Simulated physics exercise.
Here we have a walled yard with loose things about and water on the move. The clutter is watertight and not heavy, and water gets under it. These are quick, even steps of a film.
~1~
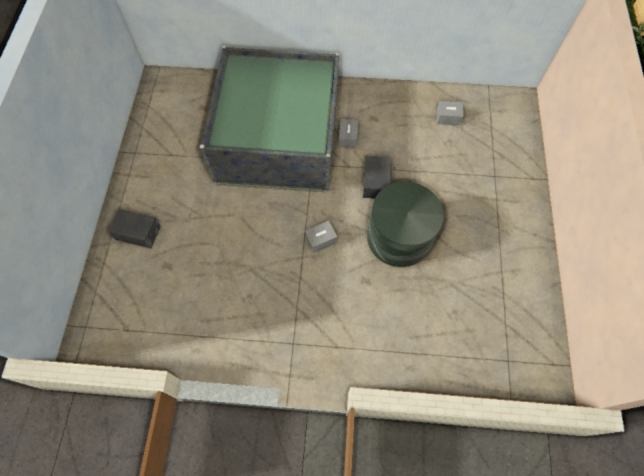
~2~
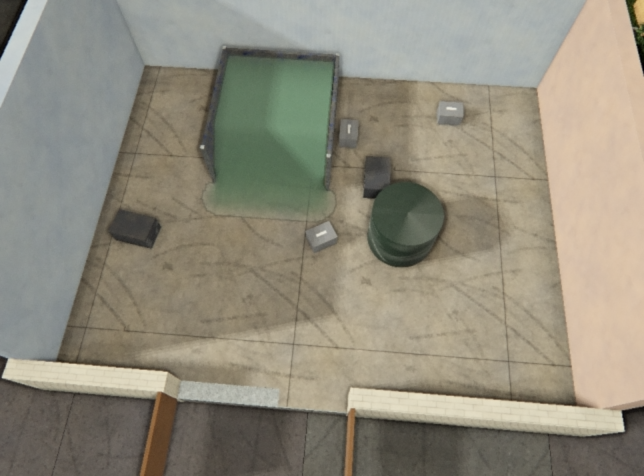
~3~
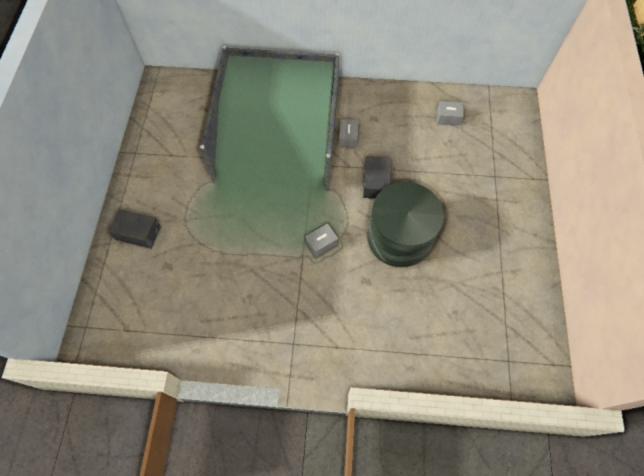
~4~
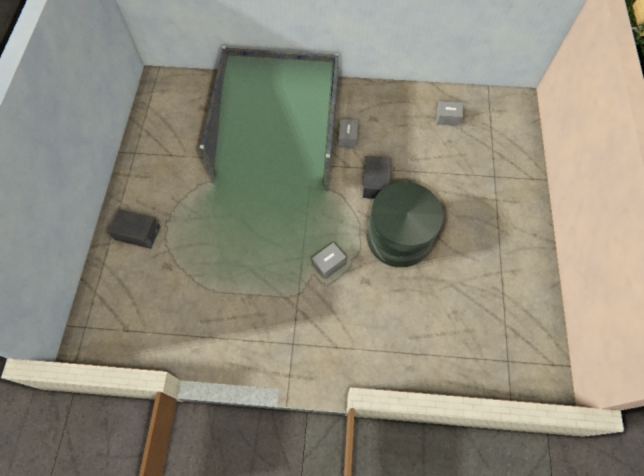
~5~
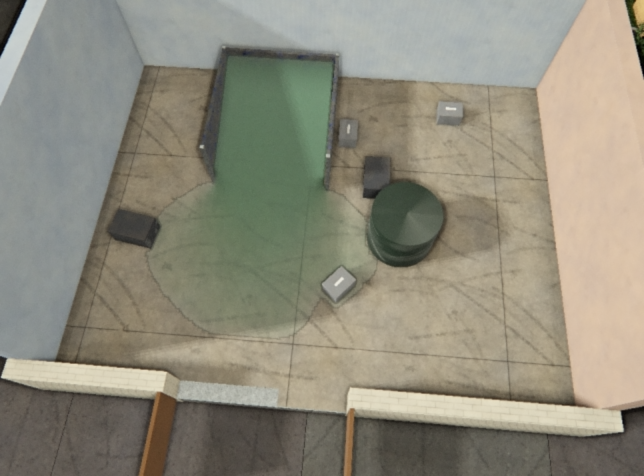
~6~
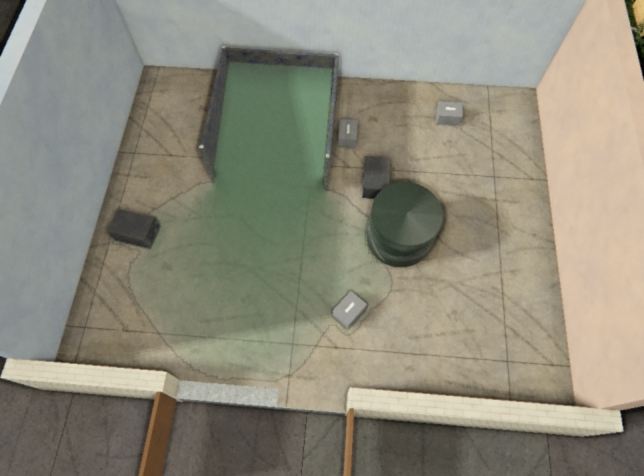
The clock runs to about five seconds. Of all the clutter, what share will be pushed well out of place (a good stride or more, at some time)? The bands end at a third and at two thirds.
It is between one and two thirds.
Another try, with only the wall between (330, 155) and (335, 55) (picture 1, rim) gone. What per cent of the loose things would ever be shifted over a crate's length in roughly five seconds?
Near 80 in a hundred.
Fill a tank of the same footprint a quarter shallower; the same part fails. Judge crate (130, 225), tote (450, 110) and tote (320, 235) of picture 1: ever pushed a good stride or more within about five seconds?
In turn: Shifted that much, not that far, yes.
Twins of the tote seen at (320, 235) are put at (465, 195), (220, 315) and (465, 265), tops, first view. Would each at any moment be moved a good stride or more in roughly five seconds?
In that order: Under that, swept aside, no.
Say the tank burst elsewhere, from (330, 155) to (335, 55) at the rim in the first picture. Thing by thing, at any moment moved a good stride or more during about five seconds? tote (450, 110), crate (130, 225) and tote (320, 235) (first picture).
As listed: Swept aside, never so far, moved that far.
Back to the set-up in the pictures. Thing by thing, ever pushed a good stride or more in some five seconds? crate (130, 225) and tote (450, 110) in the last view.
In that order: That far or more, under that.
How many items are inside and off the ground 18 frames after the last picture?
I count 1.
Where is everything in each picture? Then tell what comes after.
The first picture shows a tote at (321, 234), on the bottom; a tote at (451, 109) rests on the ground; 0 of 5 have shifted.
The second picture shows a tote at (322, 234), on the bottom; a tote at (452, 109) rests on the ground; 0 of 5 have shifted.
The third picture shows a tote at (322, 237) rests on the ground, close to its start; a tote at (452, 109), on the bottom; 1 of 5 have shifted.
The fourth picture shows a tote at (329, 258) rests on the ground, a stride from its start; a tote at (451, 109), on the bottom; 1 of 5 have shifted.
The fifth picture shows a tote at (339, 282) rests on the ground, a stride from its start; a tote at (451, 109) rests on the ground; 1 of 5 have shifted.
The sixth picture shows a tote at (350, 308) rests on the ground, a stride from its start; a tote at (451, 109), on the bottom; 1 of 5 have shifted.
A moment on, 1 of 5 are well off their spots; 0 afloat.
Next, 1 of 5 are well off their spots; 1 afloat.
Later, 2 of 5 are well off their spots; 1 afloat.
In the end, 2 of 5 are well off their spots, and 2 have been at some point; 0 afloat.
